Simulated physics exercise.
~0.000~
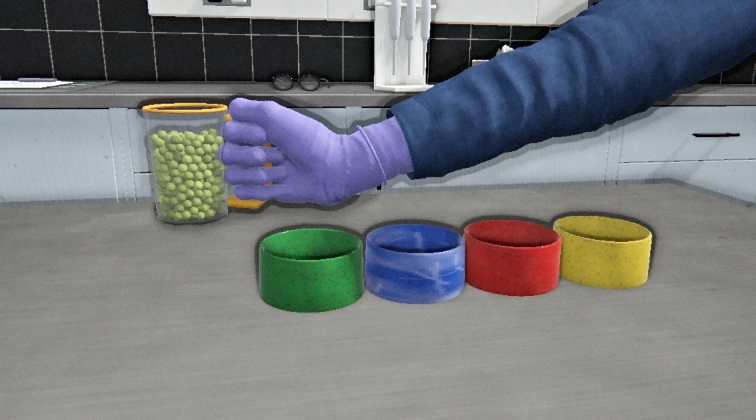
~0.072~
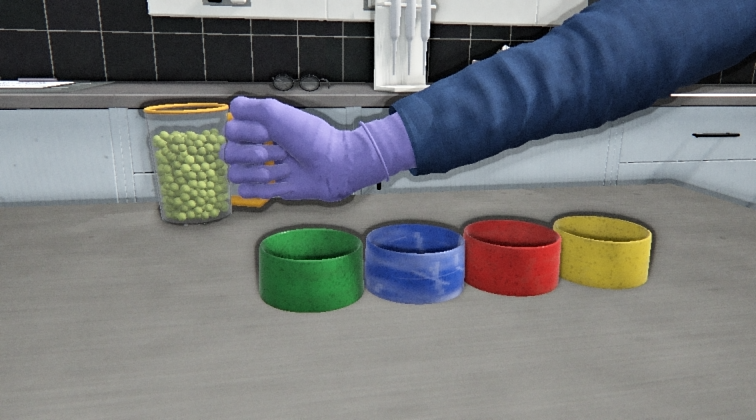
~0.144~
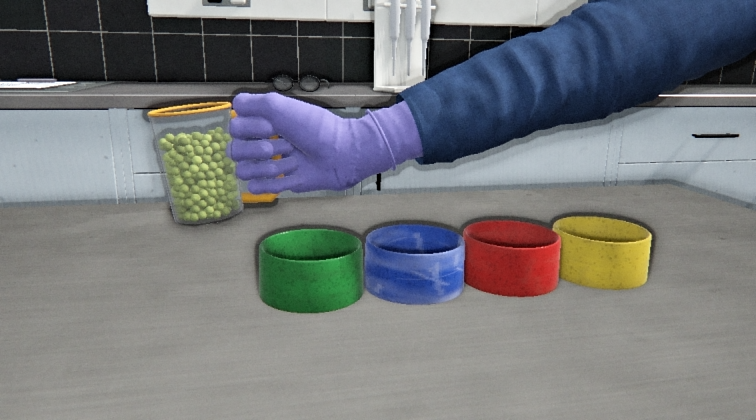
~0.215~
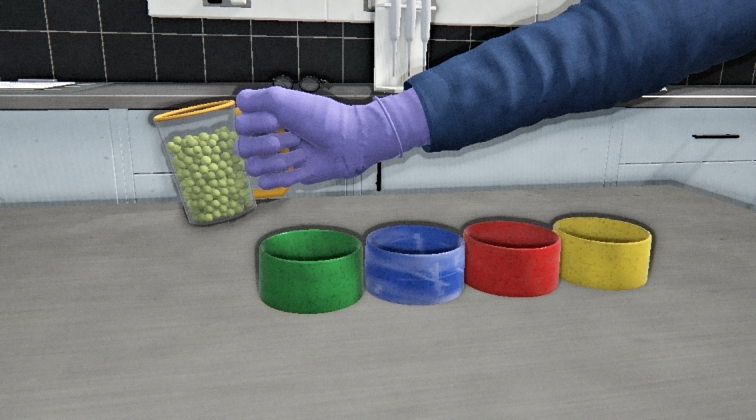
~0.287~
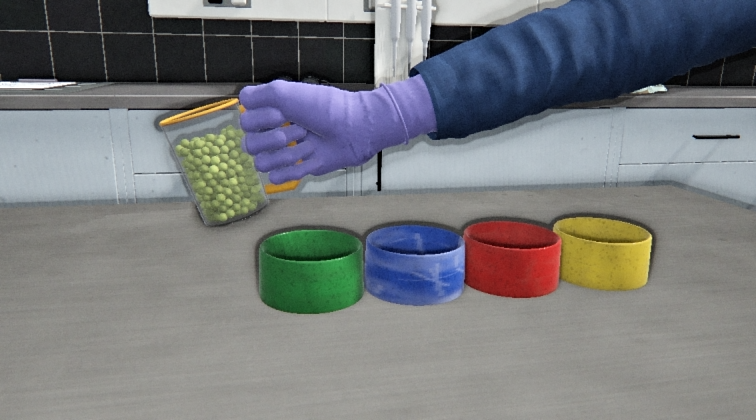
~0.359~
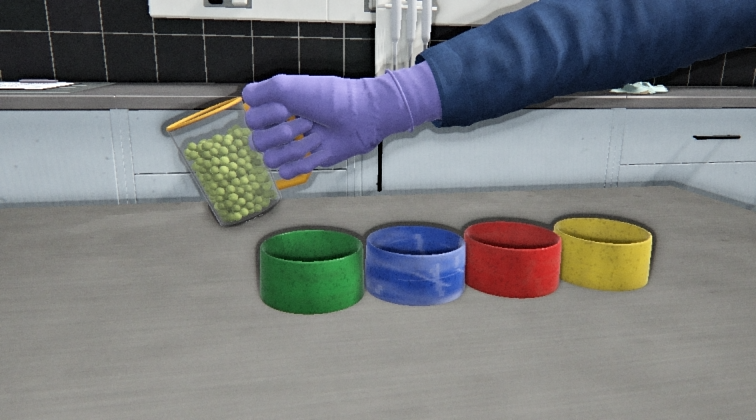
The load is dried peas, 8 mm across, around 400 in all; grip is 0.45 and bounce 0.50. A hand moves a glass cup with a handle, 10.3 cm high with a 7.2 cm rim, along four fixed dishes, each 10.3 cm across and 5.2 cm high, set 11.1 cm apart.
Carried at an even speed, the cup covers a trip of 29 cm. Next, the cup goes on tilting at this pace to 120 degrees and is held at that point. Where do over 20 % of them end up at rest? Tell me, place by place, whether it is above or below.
Red: Keeps a fifth or less; blue: Keeps a fifth or less; green: Keeps more than a fifth; yellow: Keeps a fifth or less; counter: Keeps a fifth or less.
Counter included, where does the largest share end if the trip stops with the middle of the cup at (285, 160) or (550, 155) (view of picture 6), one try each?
First try: Counter; second try: Green.
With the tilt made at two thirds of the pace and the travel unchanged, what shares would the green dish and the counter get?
Then the green dish would get 10 and the counter 0.
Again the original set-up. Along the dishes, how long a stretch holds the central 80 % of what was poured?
Roughly 6 cm.
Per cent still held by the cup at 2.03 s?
Roughly 0 per cent.
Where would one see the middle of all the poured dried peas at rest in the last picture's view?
Close to pixel (320, 272).
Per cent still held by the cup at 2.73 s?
Approx. 0 % - an estimate.
Then, at 1.36 s, tilt 97 degrees; cup holds 95 %.
After 2.03 s, tilt 120 degrees; cup holds 0 %, blue 5 %, green 90 %.
After 2.73 s, tilt 120 degrees; cup holds 0 %, blue 5 %, green 90 %.
At rest (3.0 s), red 0 %, blue 5 %, green 90 %, yellow 0 %, counter 5 %.
